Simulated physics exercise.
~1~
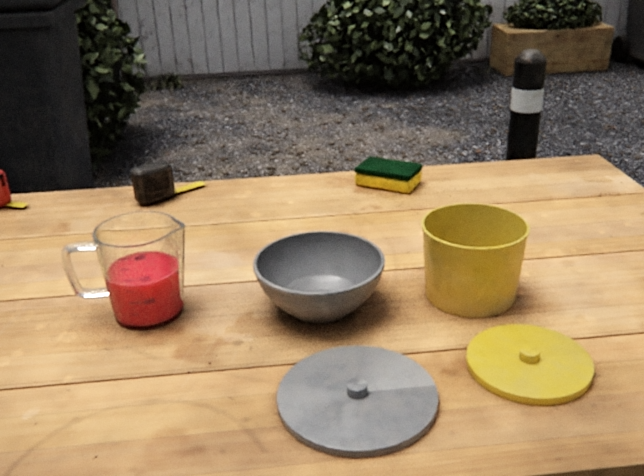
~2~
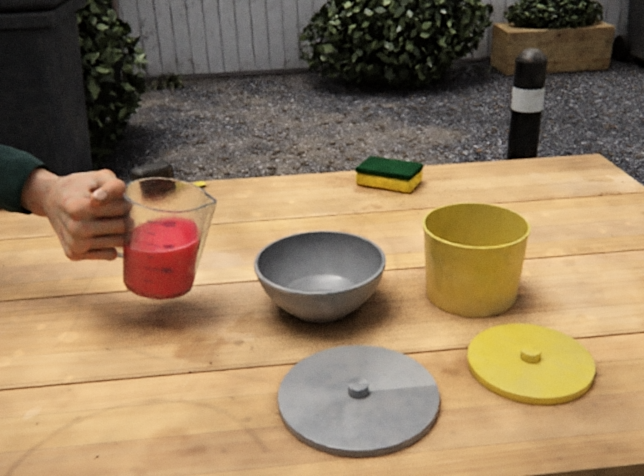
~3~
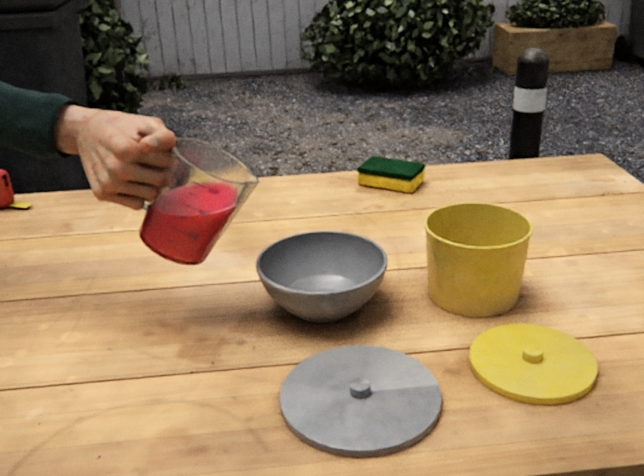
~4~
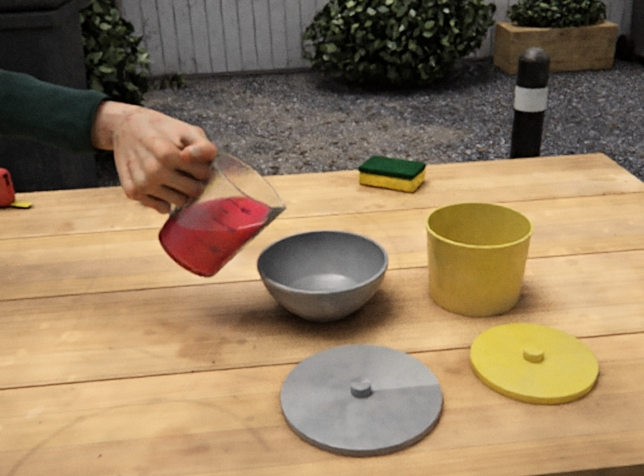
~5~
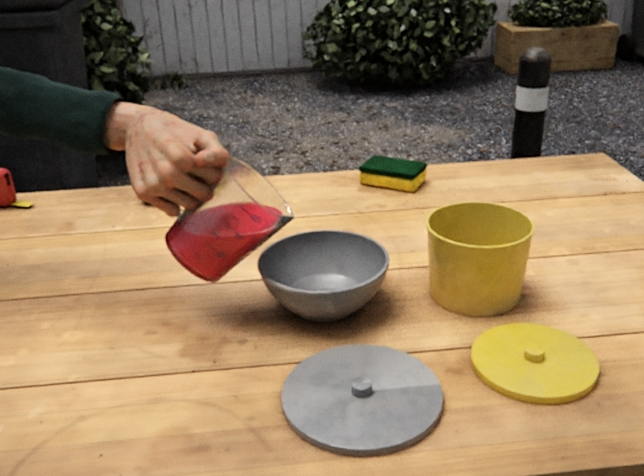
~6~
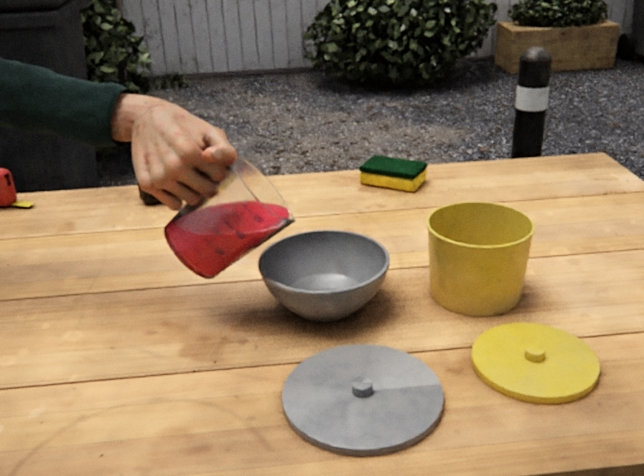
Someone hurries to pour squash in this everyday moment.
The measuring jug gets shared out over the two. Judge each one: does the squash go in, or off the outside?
At the end, the bowl ends up with some; the tub ends up with some.
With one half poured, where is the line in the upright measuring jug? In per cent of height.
I'd guess around 25 in a hundred.
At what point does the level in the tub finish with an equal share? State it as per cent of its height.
Roughly 15%.
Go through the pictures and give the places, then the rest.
In the first frame, nothing is moving yet; measuring jug (142, 269) about half full; bowl (320, 285) open; tub (472, 261) open.
In the second frame, the measuring jug is picked up; measuring jug about half full, surface at (163, 236); bowl (321, 285) open.
In the third frame, tilting; measuring jug (194, 201) tipped 30° with all of its load; tub (475, 261) open.
In the fourth frame, no stream yet; measuring jug (219, 215) tipped 40° with all of its load; bowl (324, 284) open.
In the fifth frame, still nothing leaves it; measuring jug (227, 221) tipped 45° with all of its load; tub (477, 260) open.
In the sixth frame, on the point of pouring; measuring jug (227, 218) tipped 50° with all of its load; bowl (325, 284) open; tub (477, 260) open.
Next, the squash goes into the bowl.
After that, the squash goes into the tub.
Finally, the bowl has its share inside; the tub has its share inside.
